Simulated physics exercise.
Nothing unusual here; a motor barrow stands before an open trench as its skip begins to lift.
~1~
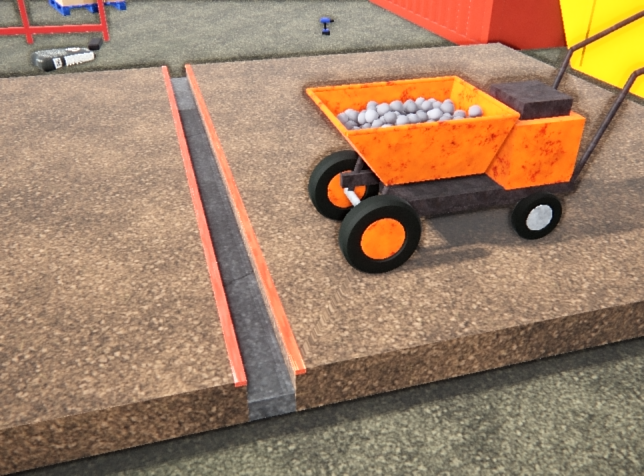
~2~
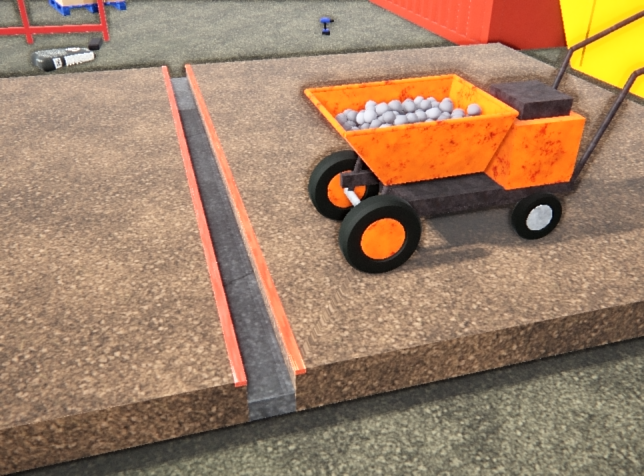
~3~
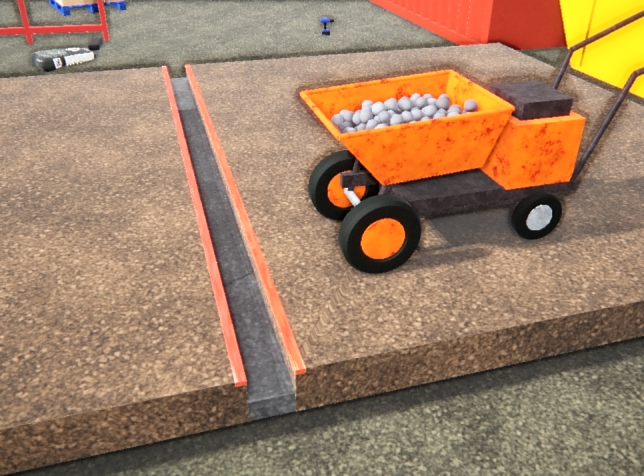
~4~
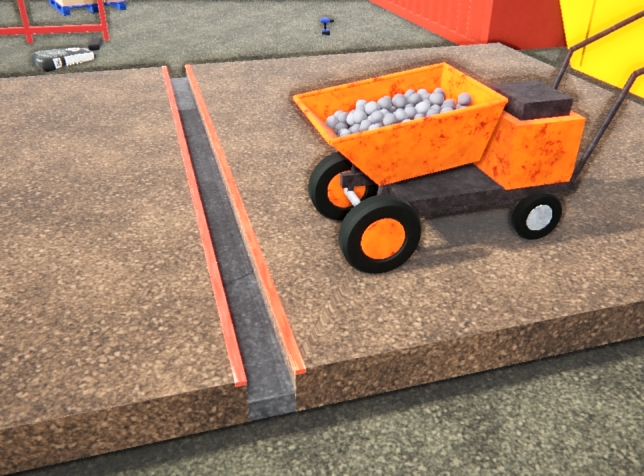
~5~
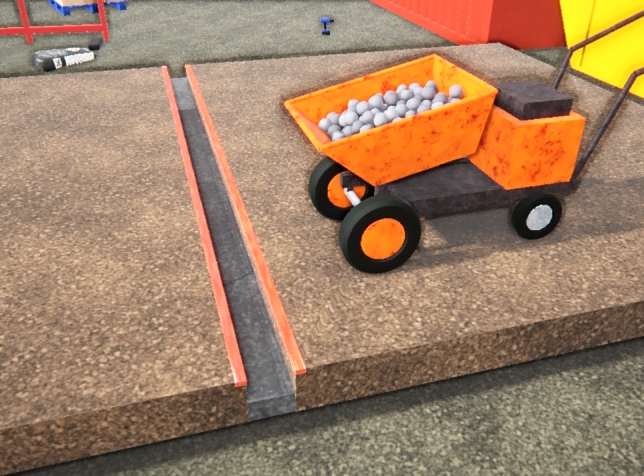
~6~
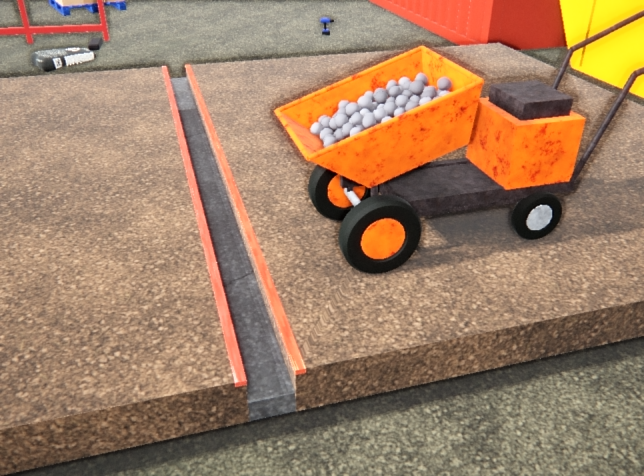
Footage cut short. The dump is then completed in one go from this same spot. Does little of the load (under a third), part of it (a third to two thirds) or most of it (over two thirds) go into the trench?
Part of it goes into the trench.
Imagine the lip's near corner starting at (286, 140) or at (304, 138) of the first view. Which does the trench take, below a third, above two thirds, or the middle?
First: Less than a third; second: Under a third.
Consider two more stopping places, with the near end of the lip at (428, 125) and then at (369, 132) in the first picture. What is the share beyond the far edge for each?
First position: Some 0 percent; second position: Some 10 percent.
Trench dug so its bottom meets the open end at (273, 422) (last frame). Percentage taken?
It comes out near 80 percent.
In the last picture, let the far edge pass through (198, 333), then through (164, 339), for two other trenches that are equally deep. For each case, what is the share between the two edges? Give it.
Respectively, 80 % and 90 %.
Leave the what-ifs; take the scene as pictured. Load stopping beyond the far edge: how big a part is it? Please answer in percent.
Estimate: Some 25 percent.
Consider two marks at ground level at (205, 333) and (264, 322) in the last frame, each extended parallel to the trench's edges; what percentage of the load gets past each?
I'd say about 20 and about 60 in a hundred.
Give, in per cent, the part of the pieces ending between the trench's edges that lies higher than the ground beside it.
Something like 30 in a hundred.
Just after the last frame, skip tipped steeply; every one in the skip.
A moment on, skip tipped right over; roughly two thirds in the skip; roughly a quarter in or heaped over the trench; about a tenth beyond it; just a few falling.
Further on, skip tipped right over; roughly a quarter in the skip; roughly half in or heaped over the trench; roughly a quarter beyond it.
When it is over, skip tipped right over; roughly a quarter in the skip; roughly half in or heaped over the trench; roughly a quarter beyond it.
